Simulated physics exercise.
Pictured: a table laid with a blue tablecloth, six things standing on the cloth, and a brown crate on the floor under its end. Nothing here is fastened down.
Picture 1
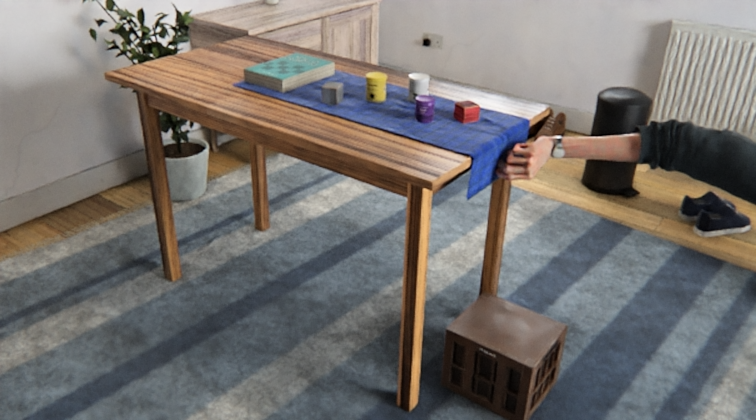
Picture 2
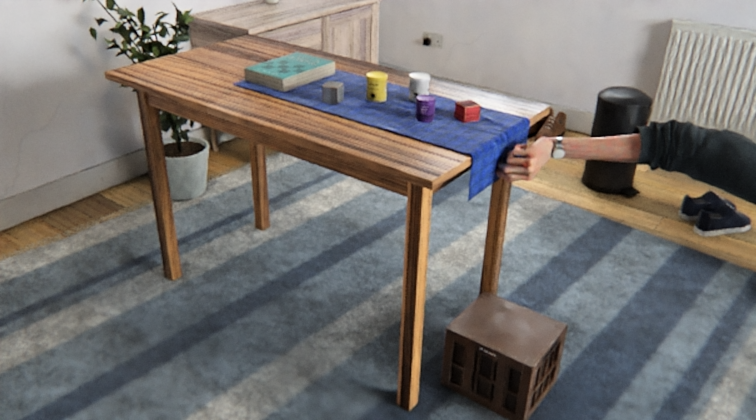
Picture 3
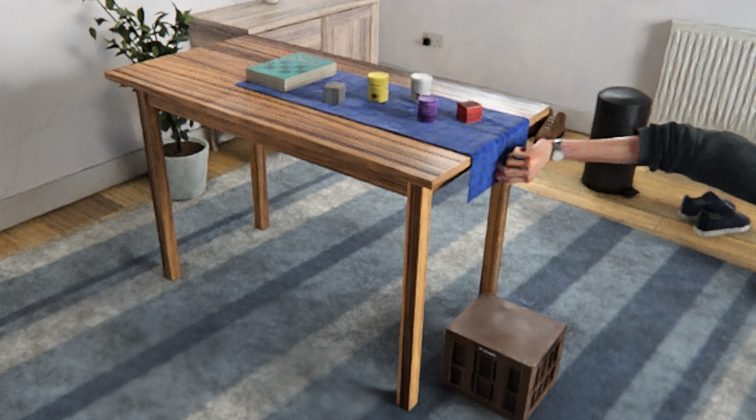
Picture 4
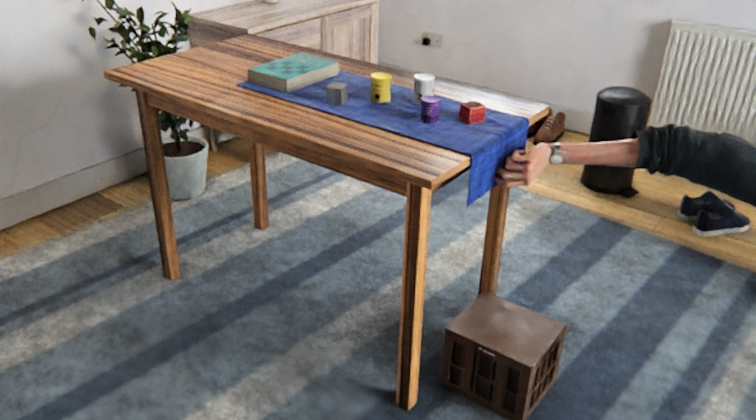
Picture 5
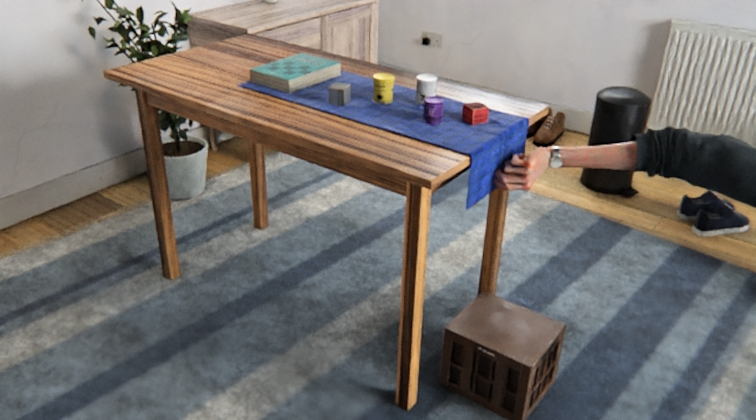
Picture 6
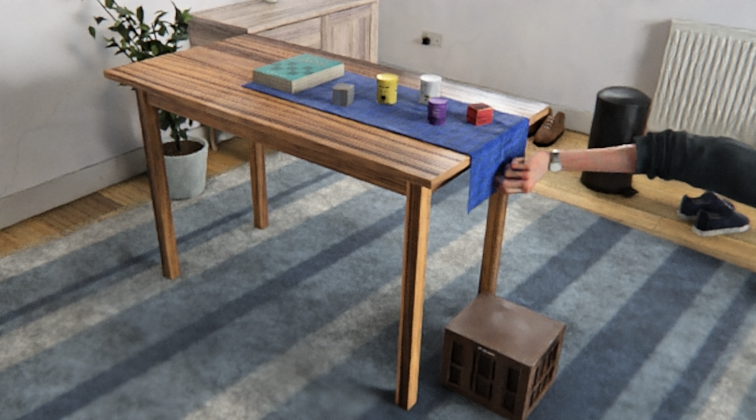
A hand gripped the end of a blue cloth on a wooden table and slowly drew it down a little, and the small cubes, pots and cans on it shifted slightly to the right.
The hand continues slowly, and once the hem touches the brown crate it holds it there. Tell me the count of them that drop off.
My prediction: Four will come off.
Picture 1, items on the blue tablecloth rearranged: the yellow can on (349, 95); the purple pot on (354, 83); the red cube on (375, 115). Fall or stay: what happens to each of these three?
The yellow can stays put, the purple pot stays put, the red cube ends up off.
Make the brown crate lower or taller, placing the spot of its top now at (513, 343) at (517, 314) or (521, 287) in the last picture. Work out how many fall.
That would be 3 and 2.
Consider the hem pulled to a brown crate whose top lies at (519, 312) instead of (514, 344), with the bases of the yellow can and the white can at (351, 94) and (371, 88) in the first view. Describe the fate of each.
The yellow can stays aboard, and the white can stays aboard.
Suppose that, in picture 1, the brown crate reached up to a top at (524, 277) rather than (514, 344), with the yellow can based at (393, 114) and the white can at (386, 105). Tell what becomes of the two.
In the end the yellow can rides it out; meanwhile the white can rides it out.
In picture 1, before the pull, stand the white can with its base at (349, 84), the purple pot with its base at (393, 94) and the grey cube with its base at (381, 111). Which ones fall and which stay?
The white can will stay where it is, the purple pot will end up off, the grey cube will end up off.
Soon after, hem near (492, 233); red cube gone.
Then, hem near (489, 269); red cube and purple pot gone.
Further on, hem near (486, 304); red cube, purple pot and white can gone.
At rest, hem on the crate; red cube, purple pot, white can and yellow can gone. It carries off four.
